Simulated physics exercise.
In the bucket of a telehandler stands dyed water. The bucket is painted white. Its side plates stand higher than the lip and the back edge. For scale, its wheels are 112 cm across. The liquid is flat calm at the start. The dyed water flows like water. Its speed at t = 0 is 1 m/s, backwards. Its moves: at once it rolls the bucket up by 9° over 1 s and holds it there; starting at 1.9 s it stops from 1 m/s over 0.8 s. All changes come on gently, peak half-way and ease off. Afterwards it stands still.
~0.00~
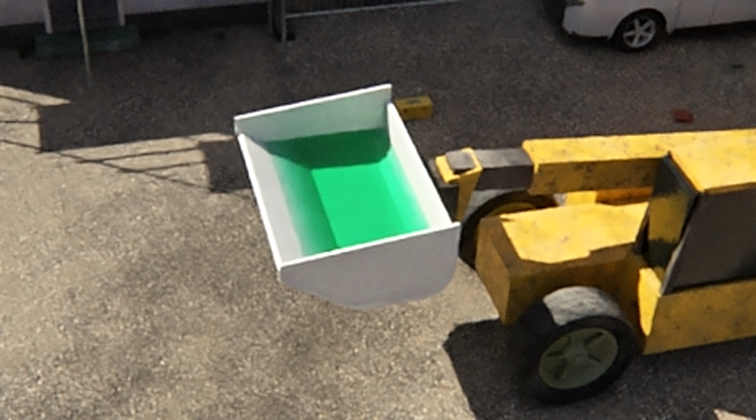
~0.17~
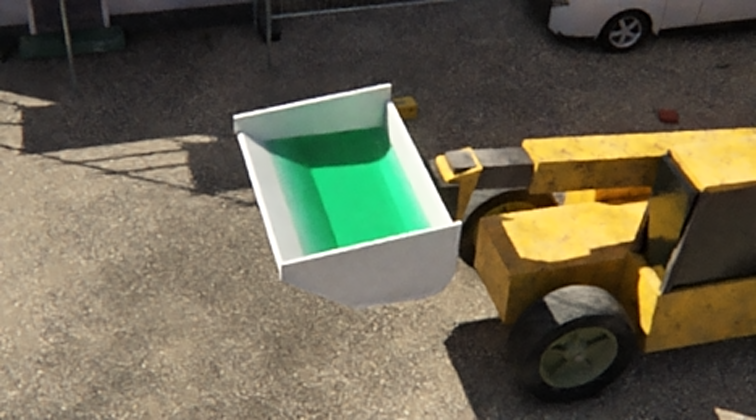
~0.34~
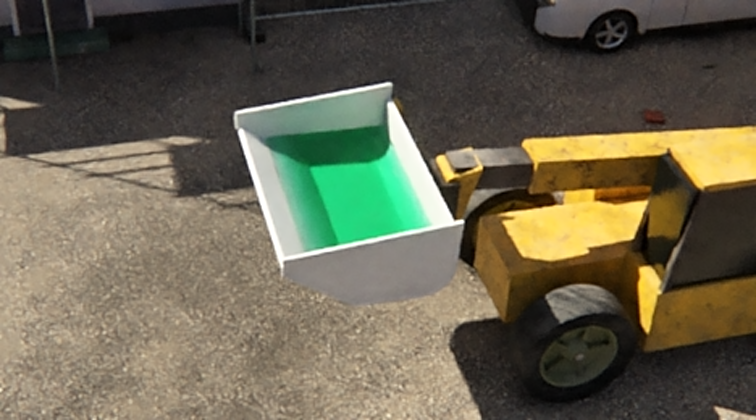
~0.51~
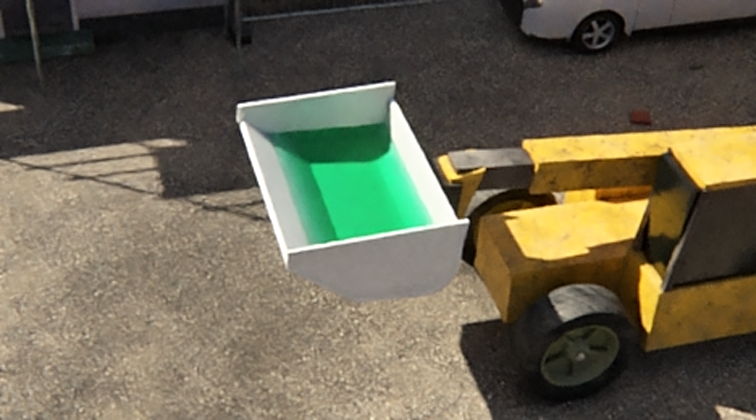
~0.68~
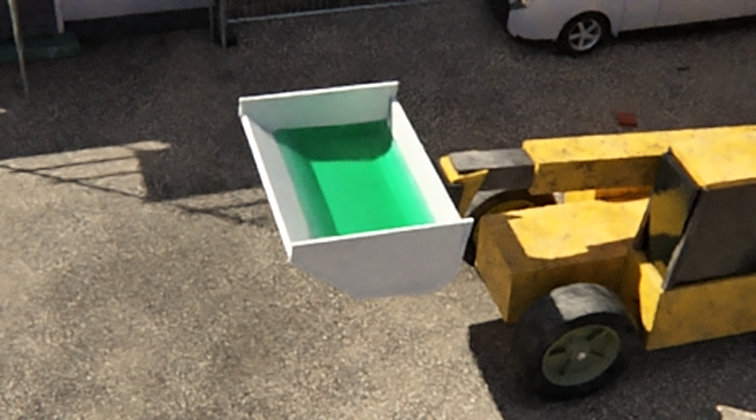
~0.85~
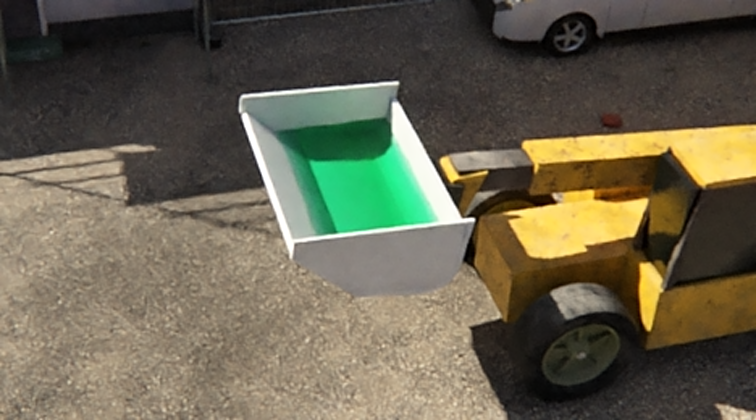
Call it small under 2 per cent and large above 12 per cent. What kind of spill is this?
A middling spill.
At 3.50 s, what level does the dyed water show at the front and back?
About 26 cm in front and 20 cm behind.
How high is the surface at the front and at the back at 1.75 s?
Front 24 cm, back 30 cm.
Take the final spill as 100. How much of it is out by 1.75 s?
Some 0 per cent by then.
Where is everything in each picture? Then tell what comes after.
The first picture shows level at the front (306, 138); level at the back (375, 129); the lip is at (286, 278); the front is on the left.
The second picture shows level at the front (305, 137); level at the back (374, 129).
The third picture shows level at the front (305, 135); level at the back (374, 127); tilt 2° back.
The fourth picture shows level at the front (306, 131); level at the back (375, 125); tilt 5° back.
The fifth picture shows level at the front (307, 128); level at the back (376, 122); tilt 7° back.
The sixth picture shows level at the front (306, 128); level at the back (376, 120); tilt 9° back; the lip is at (297, 255).
By 1.75 s the bucket is at 9° back, the surface stands 23 cm on the front, 30 cm on the back; there is no loss.
By 2.65 s the bucket is at 9° back, the surface stands 8 cm on the front, 52 cm on the back; there is no loss.
By 3.50 s the bucket is at 9° back, the surface stands 25 cm on the front, 21 cm on the back; the loss stands at 3 per cent, over the front.
By 5.59 s the loss stands at 4 per cent, over the front, 16 of 467 litres.
